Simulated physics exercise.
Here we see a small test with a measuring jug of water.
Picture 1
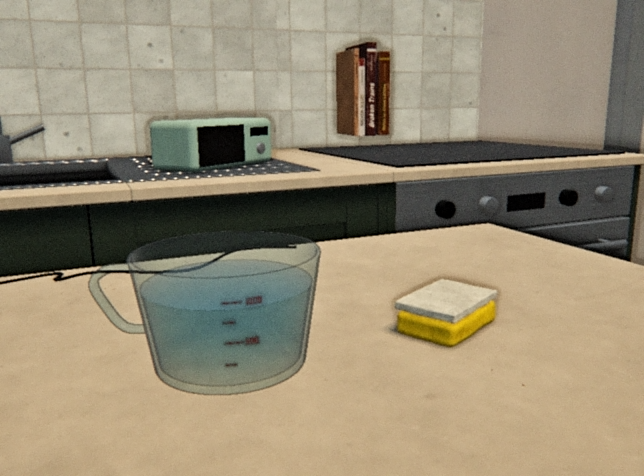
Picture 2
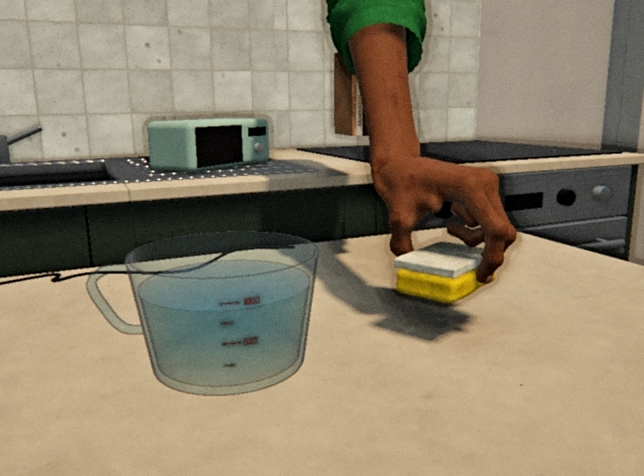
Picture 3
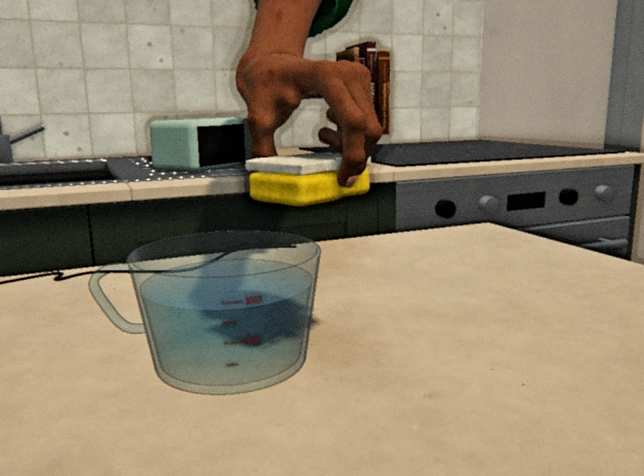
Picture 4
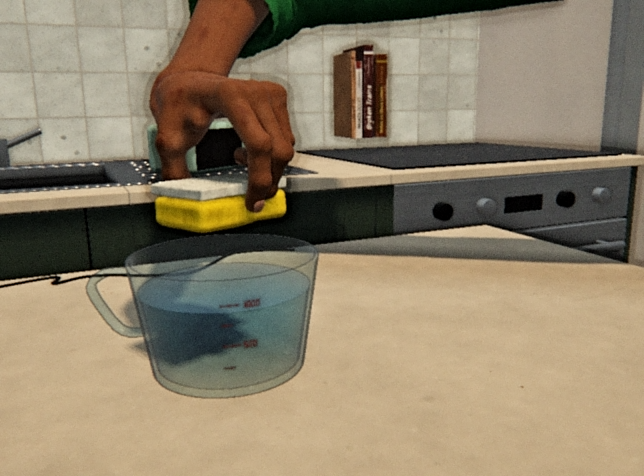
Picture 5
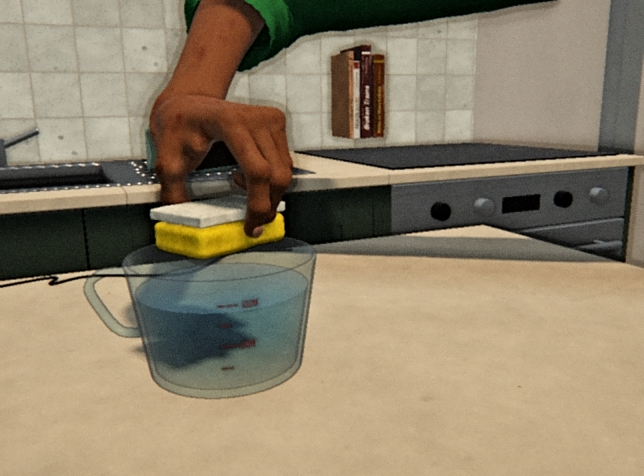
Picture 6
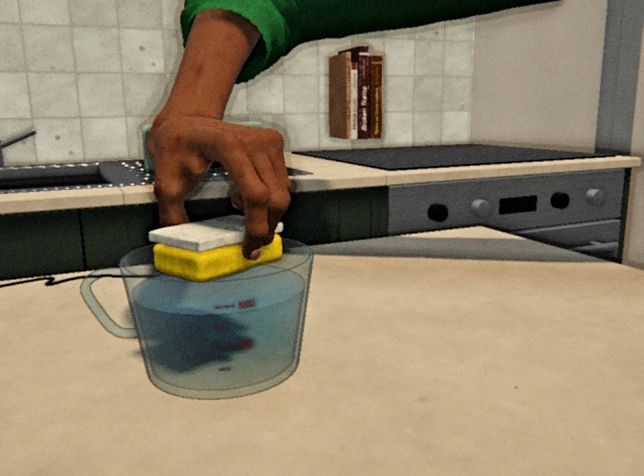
A hand picks up a yellow sponge, carries it left, and lowers it over a measuring jug.
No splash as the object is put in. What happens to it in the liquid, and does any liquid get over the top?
In the end water: Stays up, measuring jug: Holds it.
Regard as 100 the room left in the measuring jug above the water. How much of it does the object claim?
Roughly 10 per cent.
Soon after, the sponge enters the water; the measuring jug is about two thirds full.
Later, the sponge comes up again; the measuring jug is about three quarters full.
In the end, the sponge floats; the measuring jug is about three quarters full; nothing is spilt.
